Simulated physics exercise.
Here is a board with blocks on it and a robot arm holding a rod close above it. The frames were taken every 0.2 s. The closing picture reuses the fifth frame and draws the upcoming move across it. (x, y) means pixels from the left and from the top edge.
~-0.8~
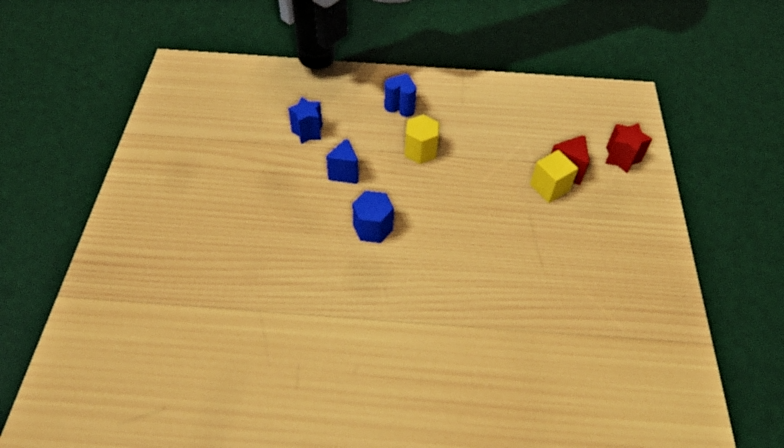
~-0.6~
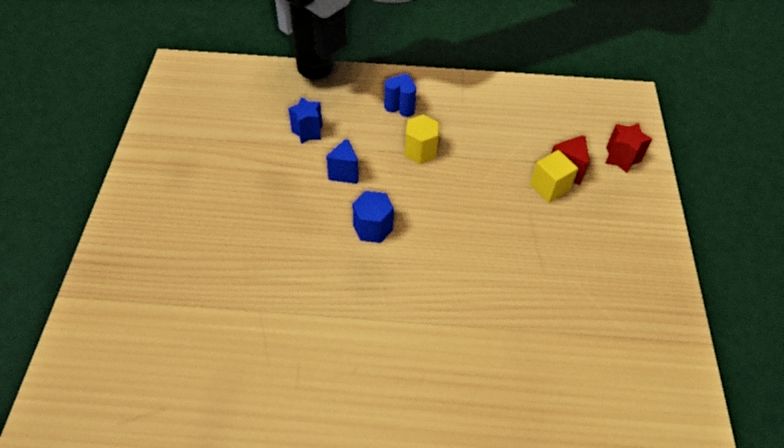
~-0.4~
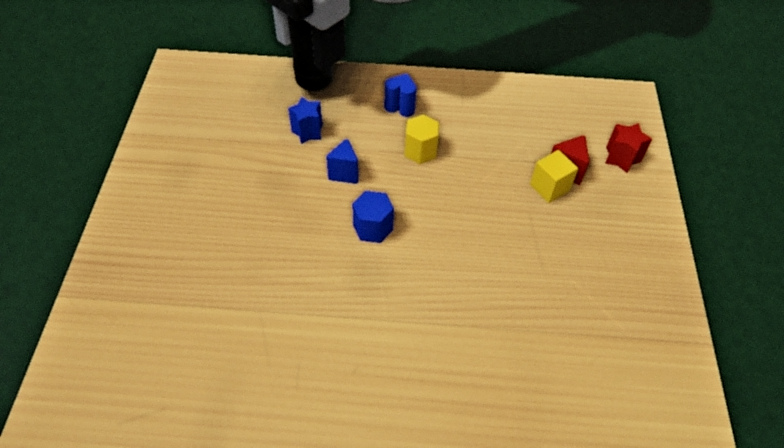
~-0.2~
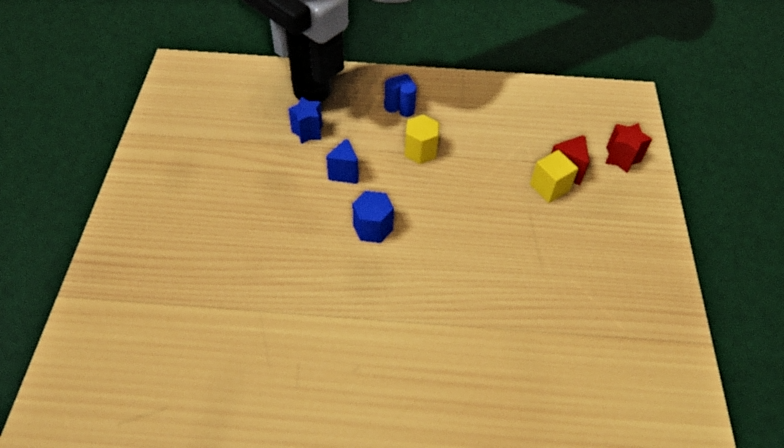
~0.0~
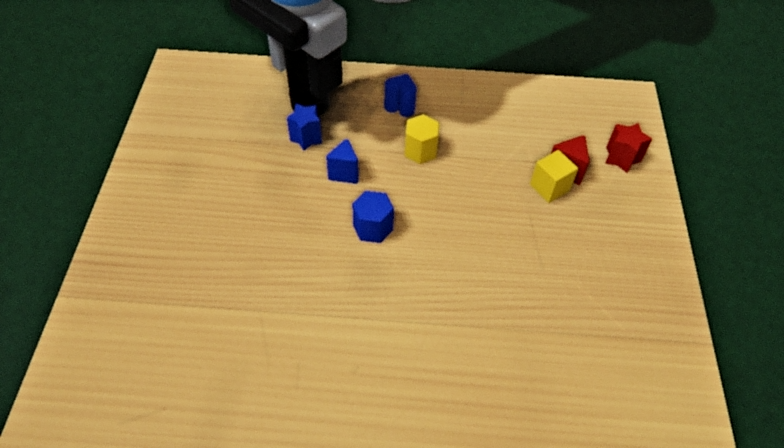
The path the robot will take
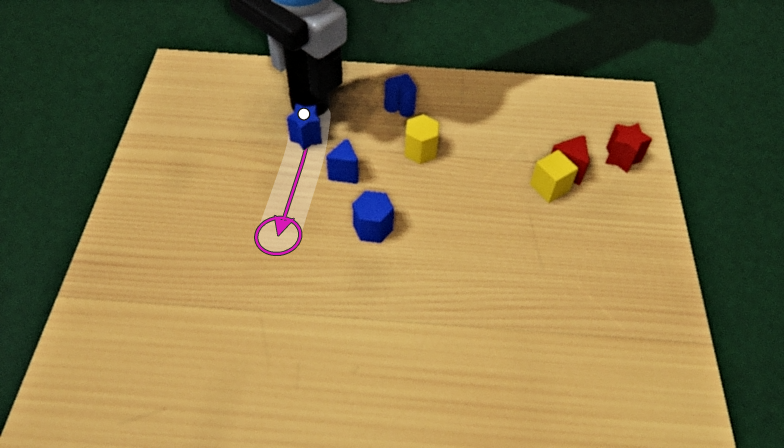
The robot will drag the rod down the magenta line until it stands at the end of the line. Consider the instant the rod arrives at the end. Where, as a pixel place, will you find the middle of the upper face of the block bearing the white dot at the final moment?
Just about (268, 244).
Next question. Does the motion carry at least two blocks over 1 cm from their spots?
In short: No.
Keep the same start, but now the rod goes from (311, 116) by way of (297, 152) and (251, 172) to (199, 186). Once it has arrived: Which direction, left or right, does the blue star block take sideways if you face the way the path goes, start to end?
So, looking from the first point of the path to the last, the blue star block moves leftwards.
The drawn path runs from (311, 116) over (299, 172) to (278, 236); the dot is on the blue star block.
The first path, step by step. One third of the way, rod at (304, 143); blue star block at (297, 154).
Two thirds of the way, rod at (291, 182); blue star block at (283, 197).
At the end, rod at (276, 226); blue star block at (268, 244); blue triangular piece not moved.
